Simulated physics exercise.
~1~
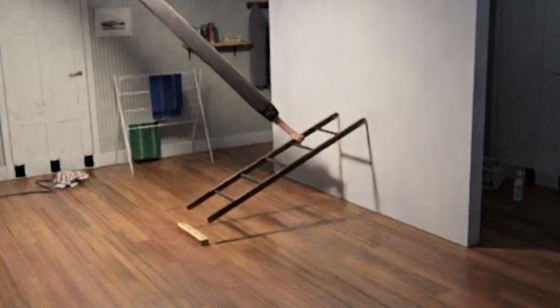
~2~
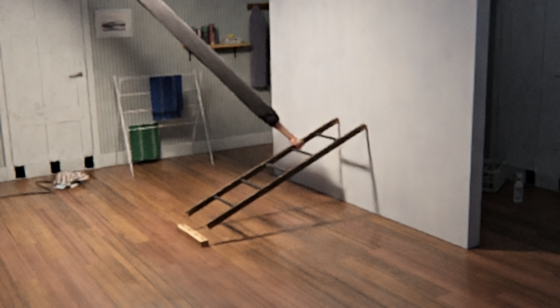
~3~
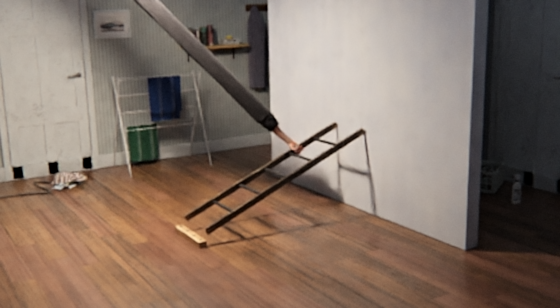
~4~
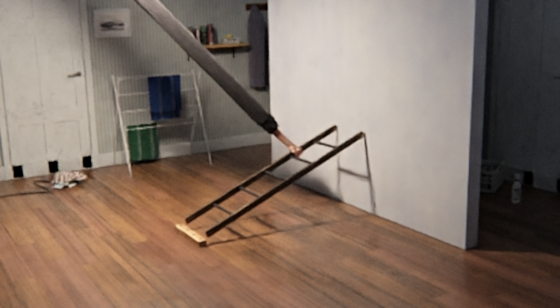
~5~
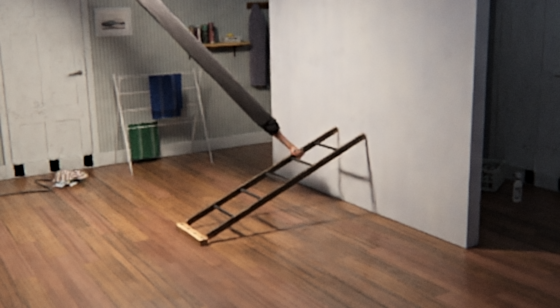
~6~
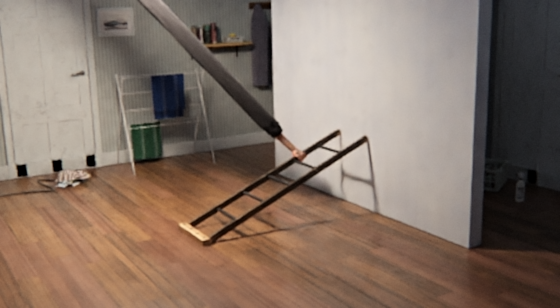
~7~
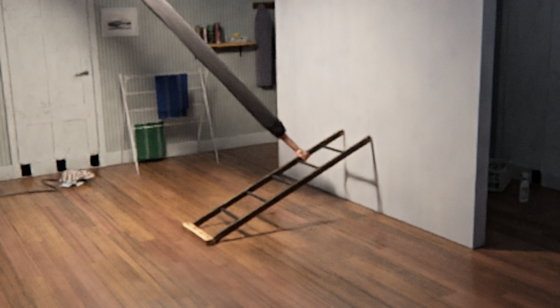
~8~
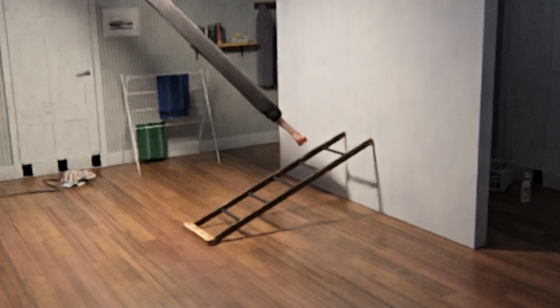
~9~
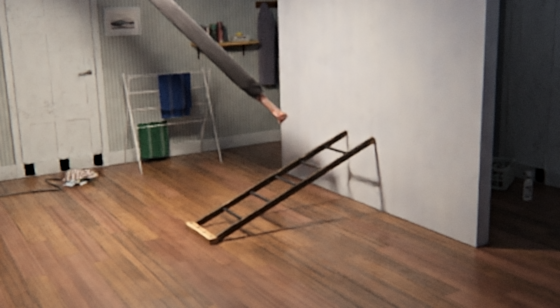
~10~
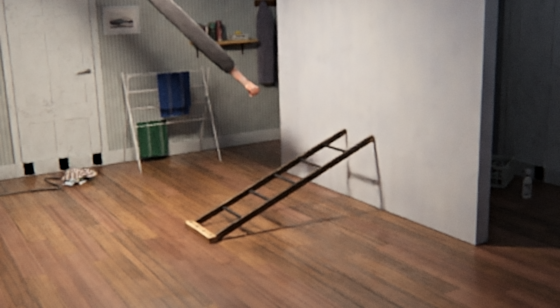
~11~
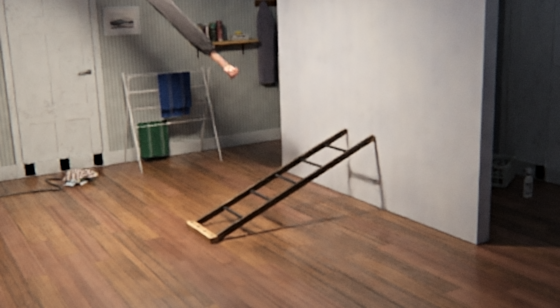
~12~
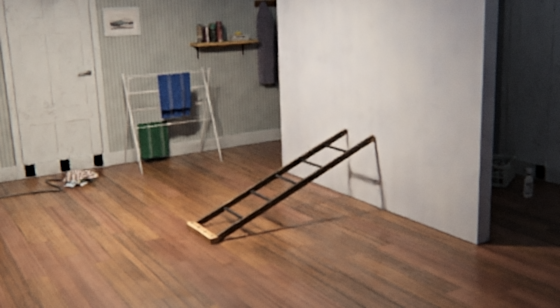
A dark ladder is lowered slightly by a hand reaching in from the upper left, its feet coming down against a pale wooden strip on the floor and its top against a white wall. The hand lets go and withdraws, and the ladder stays leaning.
